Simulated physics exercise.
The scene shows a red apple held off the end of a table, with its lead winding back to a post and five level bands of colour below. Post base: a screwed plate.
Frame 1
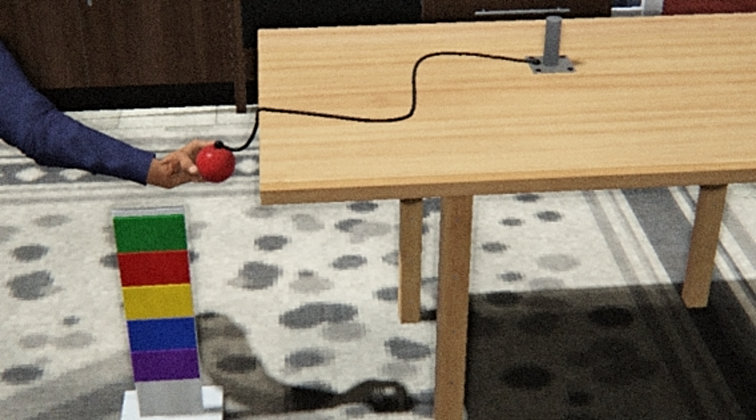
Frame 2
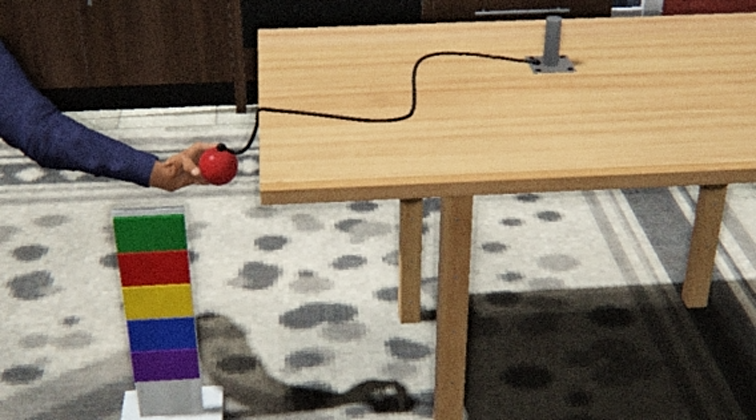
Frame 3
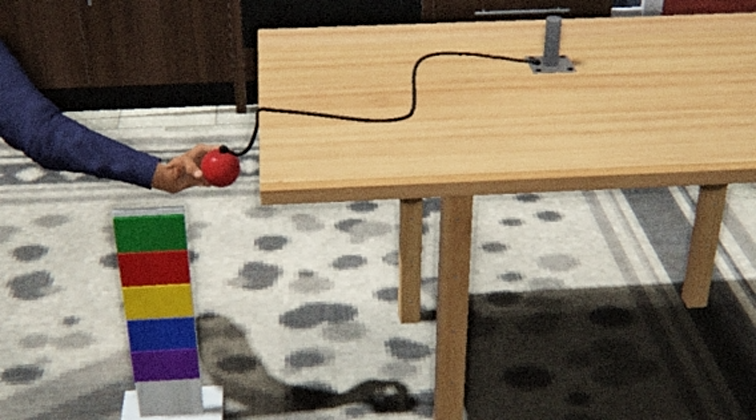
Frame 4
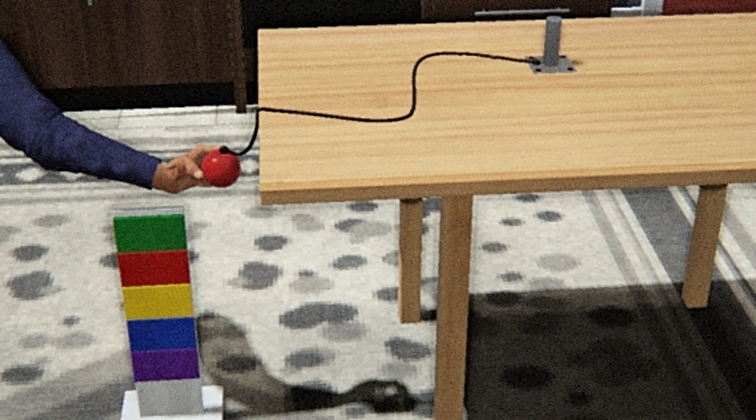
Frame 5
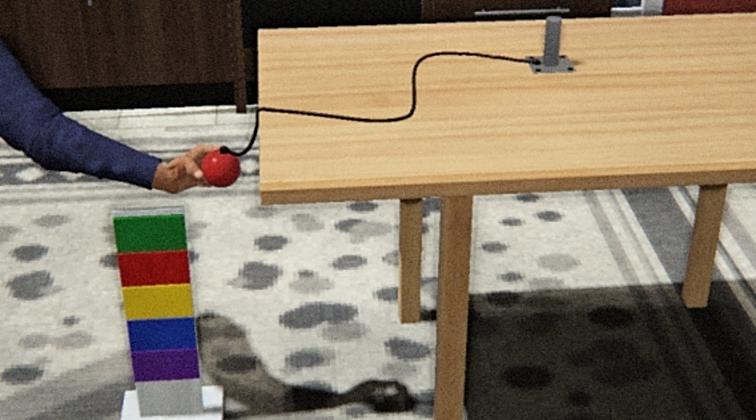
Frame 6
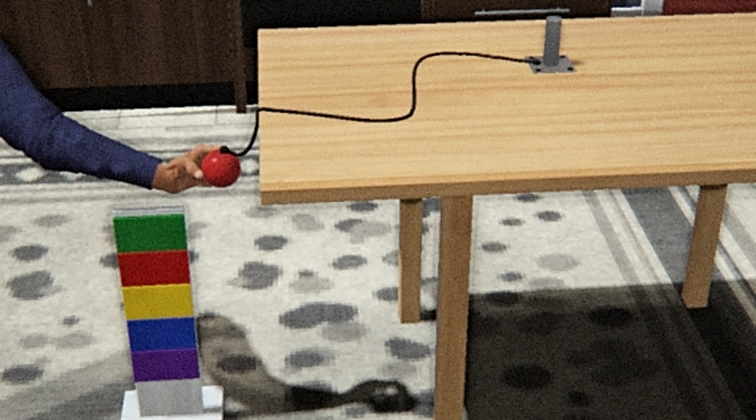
At the left end of a wooden table, a hand held a red ball-like object tied by a dark cord to a post, above stacked colour bands, and it barely shifted before staying still.
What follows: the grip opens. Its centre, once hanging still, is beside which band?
Beside the yellow band.
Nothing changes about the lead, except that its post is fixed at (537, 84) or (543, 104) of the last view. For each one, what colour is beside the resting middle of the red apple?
First try: Blue; second try: Blue.
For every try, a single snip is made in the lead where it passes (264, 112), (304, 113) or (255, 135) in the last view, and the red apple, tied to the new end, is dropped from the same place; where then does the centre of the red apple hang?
First try near (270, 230), second near (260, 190), third near (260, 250).
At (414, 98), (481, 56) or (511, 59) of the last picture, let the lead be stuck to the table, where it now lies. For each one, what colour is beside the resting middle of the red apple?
First try green, second try yellow, third try yellow.
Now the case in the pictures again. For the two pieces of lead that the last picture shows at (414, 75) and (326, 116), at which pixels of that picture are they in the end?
The first finishes about (377, 82) and the second about (259, 152).
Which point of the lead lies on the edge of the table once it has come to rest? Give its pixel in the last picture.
That would be the bit at (391, 121).
Early on, apple near (280, 269); level with yellow.
Midway, apple near (255, 285); level with yellow.
Finally, apple near (267, 285); level with yellow. At yellow.
